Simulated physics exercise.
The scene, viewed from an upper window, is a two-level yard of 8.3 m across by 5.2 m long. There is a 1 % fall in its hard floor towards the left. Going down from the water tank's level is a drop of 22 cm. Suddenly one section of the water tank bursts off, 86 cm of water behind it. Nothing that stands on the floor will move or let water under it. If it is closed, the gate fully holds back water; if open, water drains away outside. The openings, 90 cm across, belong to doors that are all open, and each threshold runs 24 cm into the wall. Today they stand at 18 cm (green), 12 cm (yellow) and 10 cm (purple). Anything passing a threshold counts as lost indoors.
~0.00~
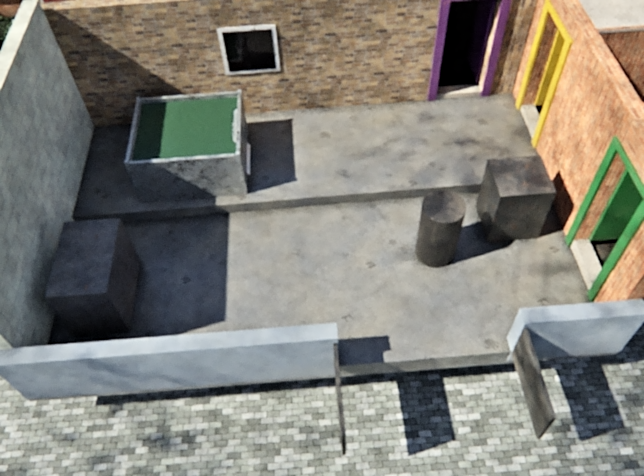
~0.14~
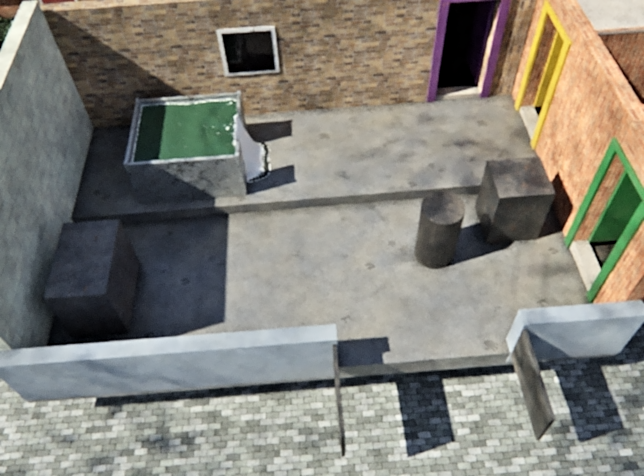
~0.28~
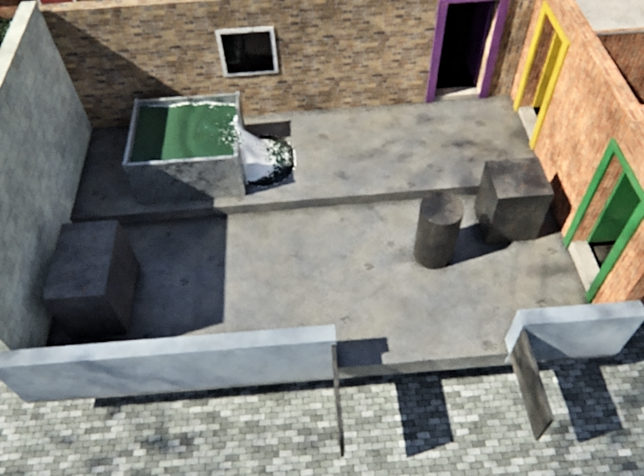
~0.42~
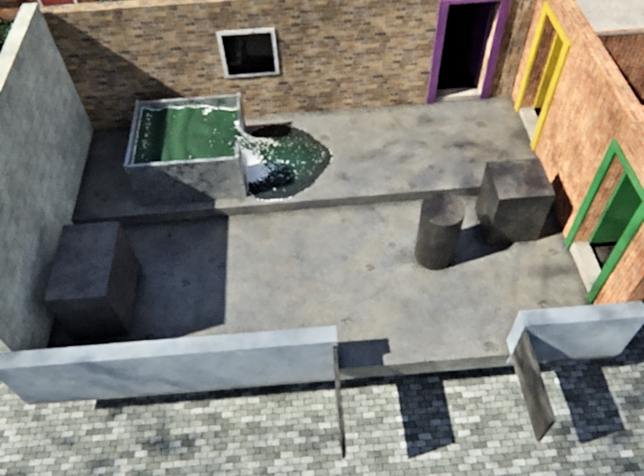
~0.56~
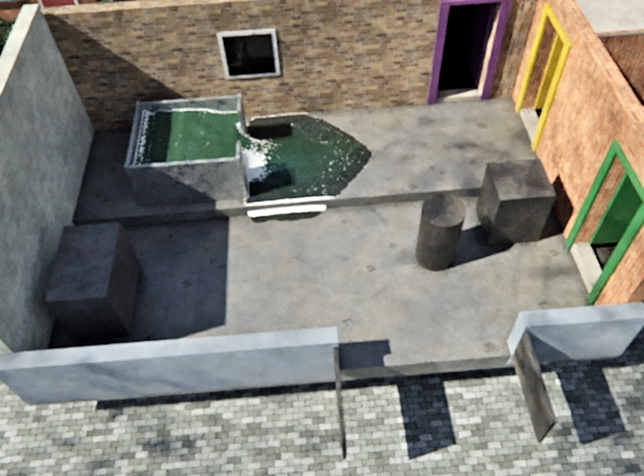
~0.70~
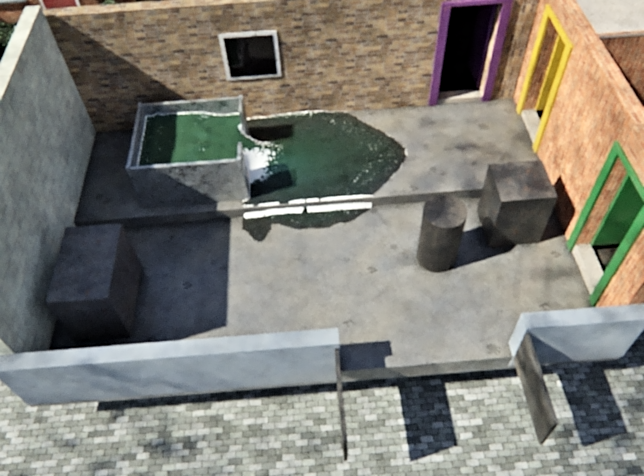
In a walled yard with two levels, green water burst from the right side of a raised tank, spread across the upper floor, and spilled over the step onto the lower level.
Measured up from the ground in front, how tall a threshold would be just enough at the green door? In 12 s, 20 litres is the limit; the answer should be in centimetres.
Close to 6 cm is just enough.
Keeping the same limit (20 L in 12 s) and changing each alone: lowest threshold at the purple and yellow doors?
Some 9.0 cm for purple, some 23 cm for yellow.
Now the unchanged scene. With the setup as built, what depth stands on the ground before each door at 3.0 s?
Green door 3 cm, yellow door 25 cm, purple door 7 cm.
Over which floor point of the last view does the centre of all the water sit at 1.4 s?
The centre of all the water is around (256, 167).
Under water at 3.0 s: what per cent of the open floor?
Some 55 in a hundred.
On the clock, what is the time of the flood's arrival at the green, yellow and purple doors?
Green door 2.6 seconds, yellow door 1.5 seconds, purple door 1.3 seconds.
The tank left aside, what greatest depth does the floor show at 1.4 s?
Close to 44 centimetres.
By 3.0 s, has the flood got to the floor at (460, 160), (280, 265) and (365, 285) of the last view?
Going in order: Swamped, untouched, swamped.
After 1.4 s water covers 40 % of the floor, deepest (44 cm) near (251, 163); it has not reached the green door.
After 3.0 s water covers 55 % of the floor, deepest (28 cm) near (526, 126); 3 cm at the green door, 0 litres in over its 18 cm threshold.
After 12.0 s water covers 90 % of the floor, deepest (16 cm) near (69, 271); 6 cm at the green door, 0 litres in over its 18 cm threshold.
At the green door as built, the water arrived by 2.7 s and peaked near 9 cm at 3.8 s.
Run again over the same 12 s with other heights there, 35 litres in over 4.5 cm, 8 litres over 7.5 cm. The limit of 20 litres is kept from about 6 cm up.
